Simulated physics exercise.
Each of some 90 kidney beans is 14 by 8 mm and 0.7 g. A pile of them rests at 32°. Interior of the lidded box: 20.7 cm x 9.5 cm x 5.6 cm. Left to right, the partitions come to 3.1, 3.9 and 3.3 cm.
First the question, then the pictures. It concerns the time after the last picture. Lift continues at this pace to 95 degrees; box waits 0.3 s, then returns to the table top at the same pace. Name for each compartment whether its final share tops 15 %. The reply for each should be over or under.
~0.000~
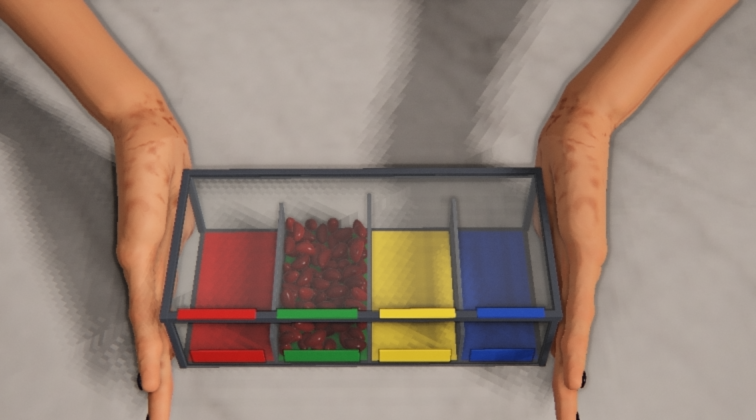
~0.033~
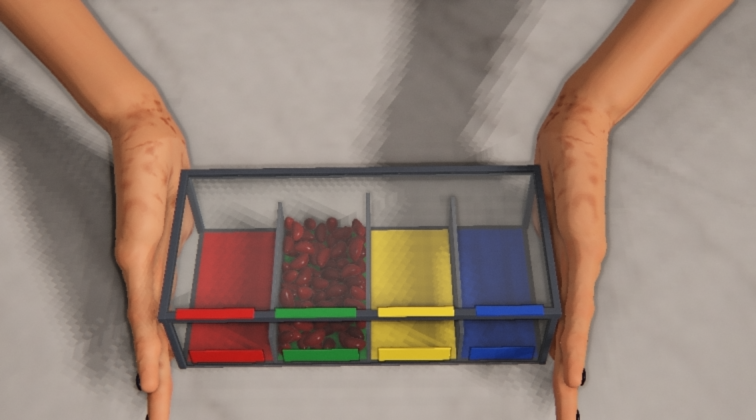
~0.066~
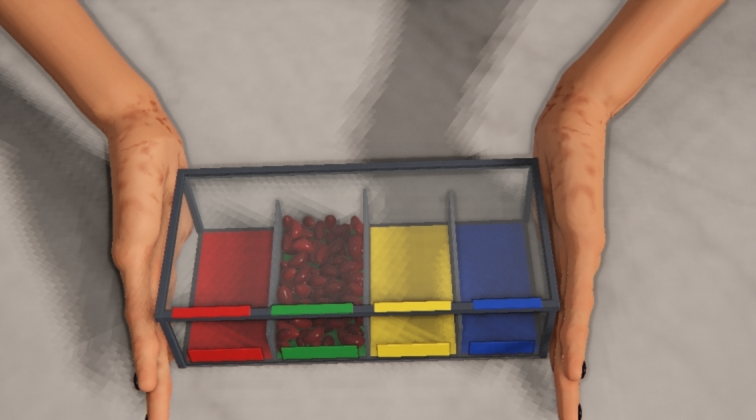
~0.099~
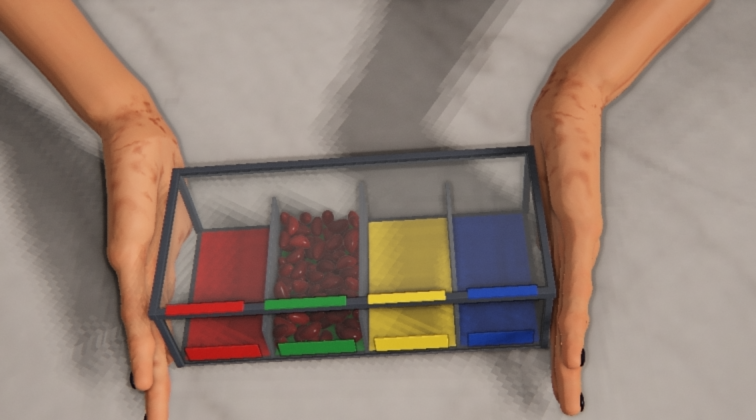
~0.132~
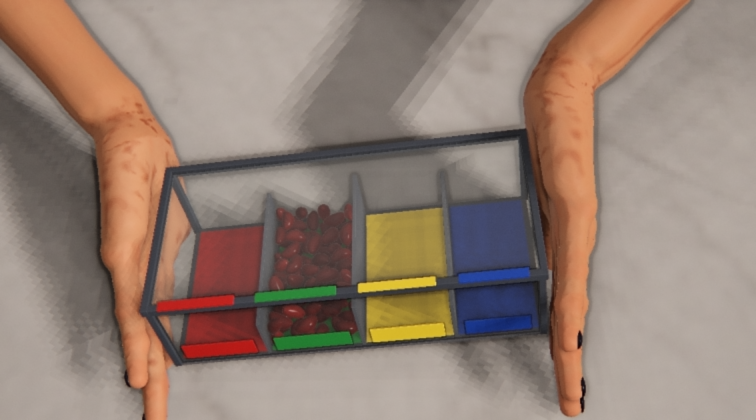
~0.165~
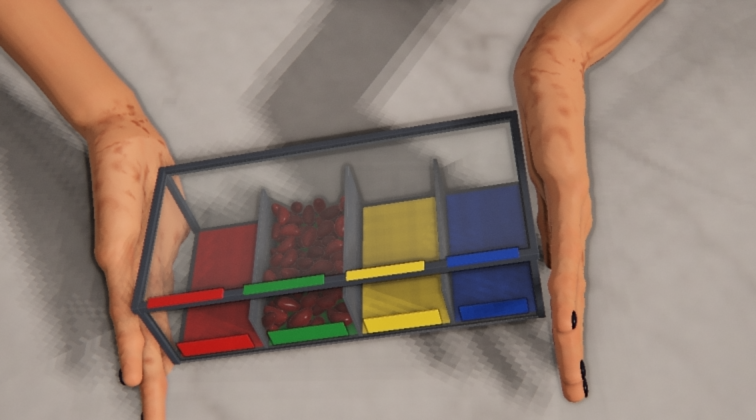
For red it is over, for blue it is under, for green it is over, for yellow it is under.
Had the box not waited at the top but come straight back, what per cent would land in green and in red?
Then green keeps 30% and red keeps 70%.
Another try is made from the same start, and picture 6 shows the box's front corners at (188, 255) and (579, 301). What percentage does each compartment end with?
You'd see red at 0 percent, blue at 35, green at 60 and yellow at 5 percent.
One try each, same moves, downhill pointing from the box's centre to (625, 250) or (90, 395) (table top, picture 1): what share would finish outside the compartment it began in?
I'd put it at about 50 per cent for the first tilt and about 75 per cent for the second.
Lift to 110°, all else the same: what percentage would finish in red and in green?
Shares: Red 90, green 10, in per cent.
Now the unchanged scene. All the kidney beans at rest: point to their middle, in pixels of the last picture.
(241, 262) or so.
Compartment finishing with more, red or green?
Red.
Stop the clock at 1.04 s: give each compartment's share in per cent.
In per cent: Red 55, blue 0, green 45, yellow 0.
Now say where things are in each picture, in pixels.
Box tilt 0 degrees, front corners at (169, 314) and (554, 312); green 100 %, in the first picture.
Box tilt 1 degrees, front corners at (167, 314) and (553, 310), in the second picture.
Box tilt 2 degrees, front corners at (163, 313) and (551, 302), in the third picture.
Box tilt 5 degrees, front corners at (157, 311) and (547, 290), lowest corner left back, in the fourth picture.
Box tilt 9 degrees, front corners at (149, 308) and (540, 271), lowest corner left back, in the fifth picture.
Box tilt 13 degrees, front corners at (141, 305) and (530, 251), lowest corner left back; green 100 %. The box's pace is about 120 degrees a second, in the sixth picture.
After 1.04 s, tilt 95 degrees; red 55 %, green 45 %.
After 1.62 s, tilt 52 degrees; red 70 %, green 30 %.
After 2.26 s, tilt 0 degrees; red 70 %, green 30 %.
By 2.7 s all is still; red 70 %, blue 0 %, green 30 %, yellow 0 %.
